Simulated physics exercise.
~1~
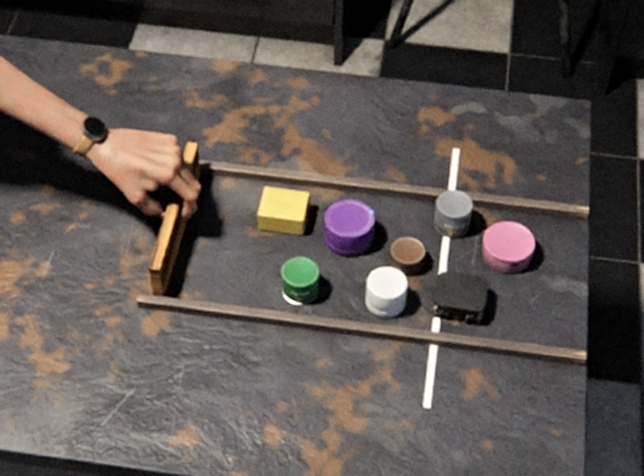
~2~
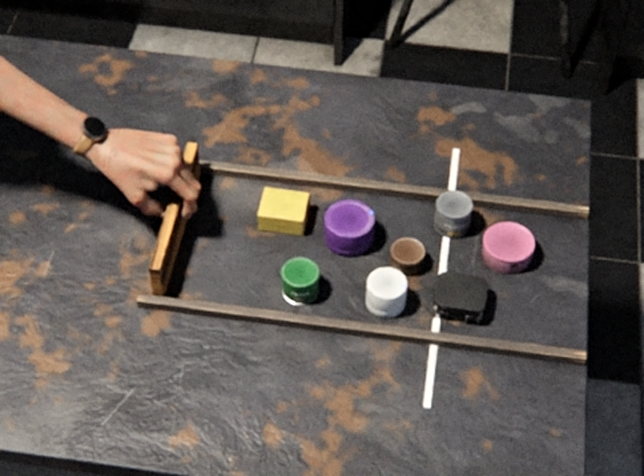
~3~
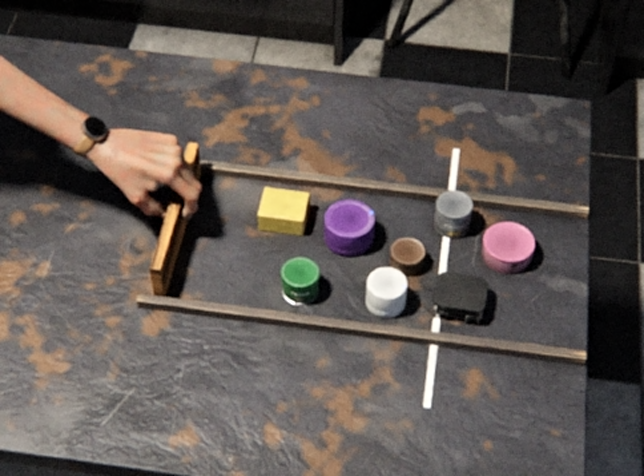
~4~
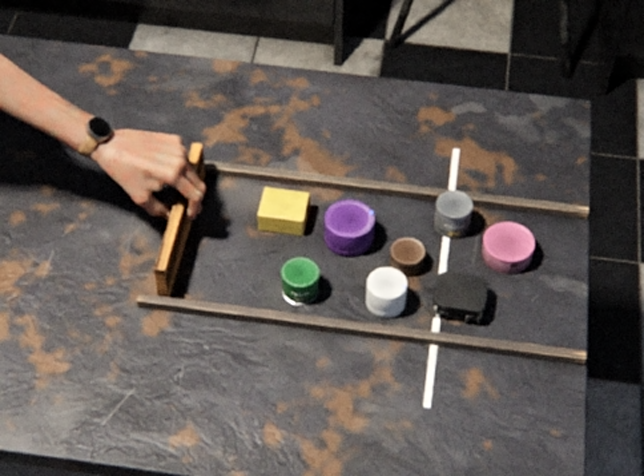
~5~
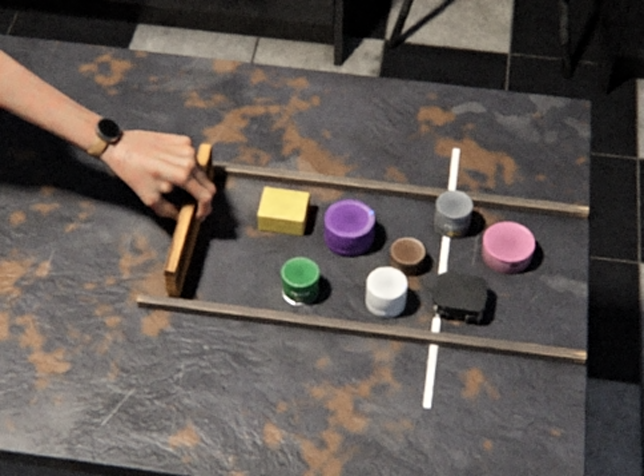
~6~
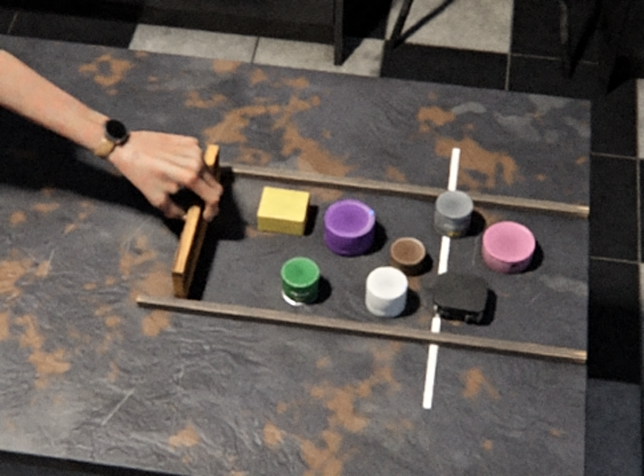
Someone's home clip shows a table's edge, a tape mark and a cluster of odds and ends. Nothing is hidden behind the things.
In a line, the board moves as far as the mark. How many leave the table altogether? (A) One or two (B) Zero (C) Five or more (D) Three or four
Zero (B).
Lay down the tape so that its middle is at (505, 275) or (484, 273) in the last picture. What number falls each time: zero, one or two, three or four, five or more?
Result per position - first: Either one or two, second: 1 or 2.
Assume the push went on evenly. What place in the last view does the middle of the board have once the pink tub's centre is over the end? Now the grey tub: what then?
Near (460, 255) and (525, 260).
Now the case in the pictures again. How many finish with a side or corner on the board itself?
Well, it touches 2.
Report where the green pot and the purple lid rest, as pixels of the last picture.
You'll see the green pot at (457, 303), with the purple lid at (518, 248).
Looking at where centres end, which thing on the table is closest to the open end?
That's the pink tub, it ends up nearest.
Early on, none off yet; pink tub at rest near (508, 248); black case at rest near (460, 298); grey tub at rest near (453, 215).
Finally, the number that fall off is zero.
